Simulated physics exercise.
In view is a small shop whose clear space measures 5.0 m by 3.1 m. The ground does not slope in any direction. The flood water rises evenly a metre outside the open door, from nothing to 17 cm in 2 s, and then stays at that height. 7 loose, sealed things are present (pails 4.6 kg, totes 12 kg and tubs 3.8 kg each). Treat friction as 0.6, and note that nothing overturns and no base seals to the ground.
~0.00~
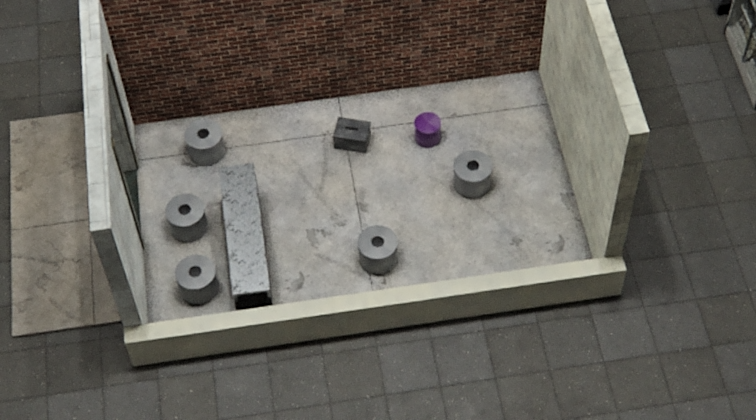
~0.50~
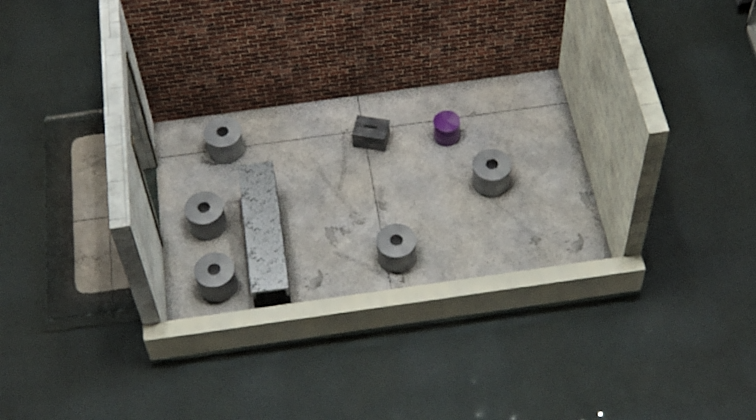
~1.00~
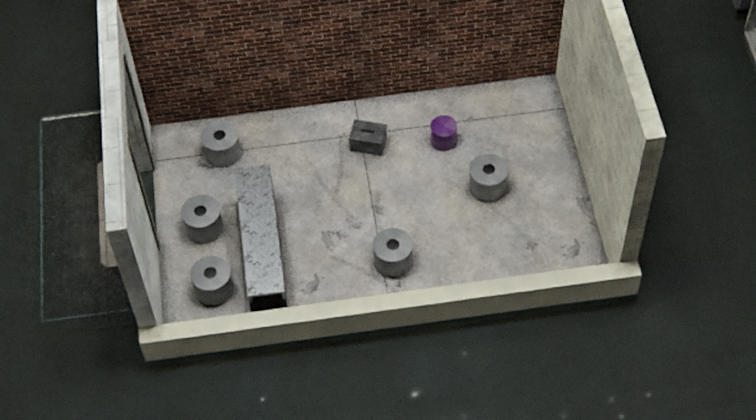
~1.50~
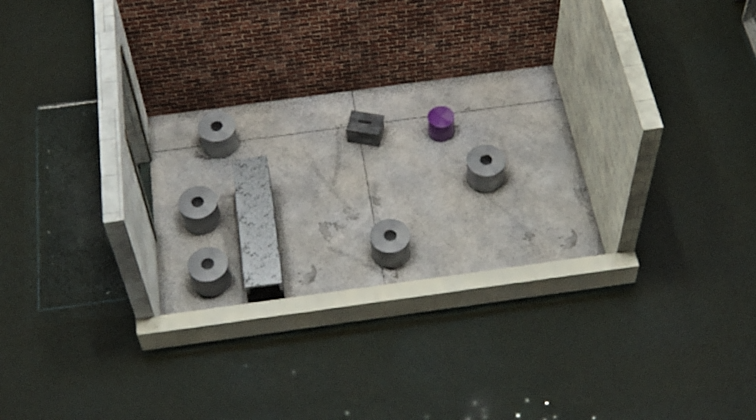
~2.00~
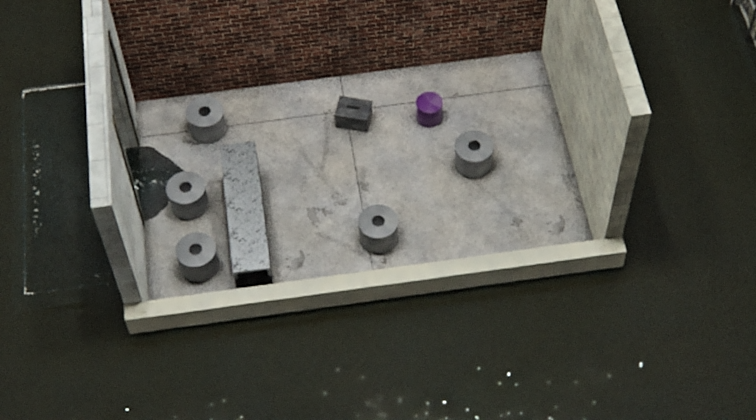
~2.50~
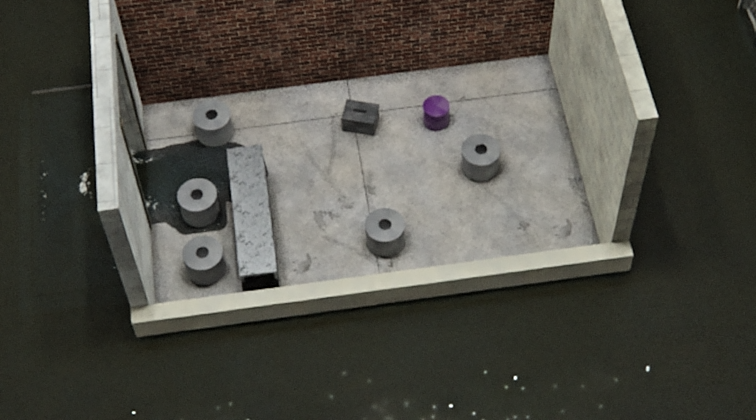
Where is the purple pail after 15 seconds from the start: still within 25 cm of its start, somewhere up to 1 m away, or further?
The move is medium.
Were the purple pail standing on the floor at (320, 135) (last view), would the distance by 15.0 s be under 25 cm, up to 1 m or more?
Short answer, it is taken a long way.
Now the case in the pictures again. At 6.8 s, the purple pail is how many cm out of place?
Around 5 centimetres.
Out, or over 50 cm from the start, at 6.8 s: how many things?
I count 1 of them.
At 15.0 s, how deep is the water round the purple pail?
Roughly 7 cm.
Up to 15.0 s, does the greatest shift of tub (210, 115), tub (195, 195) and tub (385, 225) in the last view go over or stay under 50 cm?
The first is higher, the second higher and the third higher.
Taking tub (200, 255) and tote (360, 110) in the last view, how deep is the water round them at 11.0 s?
Depth approx. 9 cm / 5 cm.
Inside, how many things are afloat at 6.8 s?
Just then, the number is 3.
After 3.5 s the purple pail is near (436, 106), 0.0 m from its start, aground; 1 afloat.
After 6.8 s the purple pail is near (438, 107), 0.0 m from its start, aground; 3 afloat.
After 11.0 s the purple pail is near (439, 108), 0.1 m from its start, aground; 5 afloat.
After 15.0 s the purple pail is near (393, 118), 0.5 m from its start, afloat; 6 afloat.
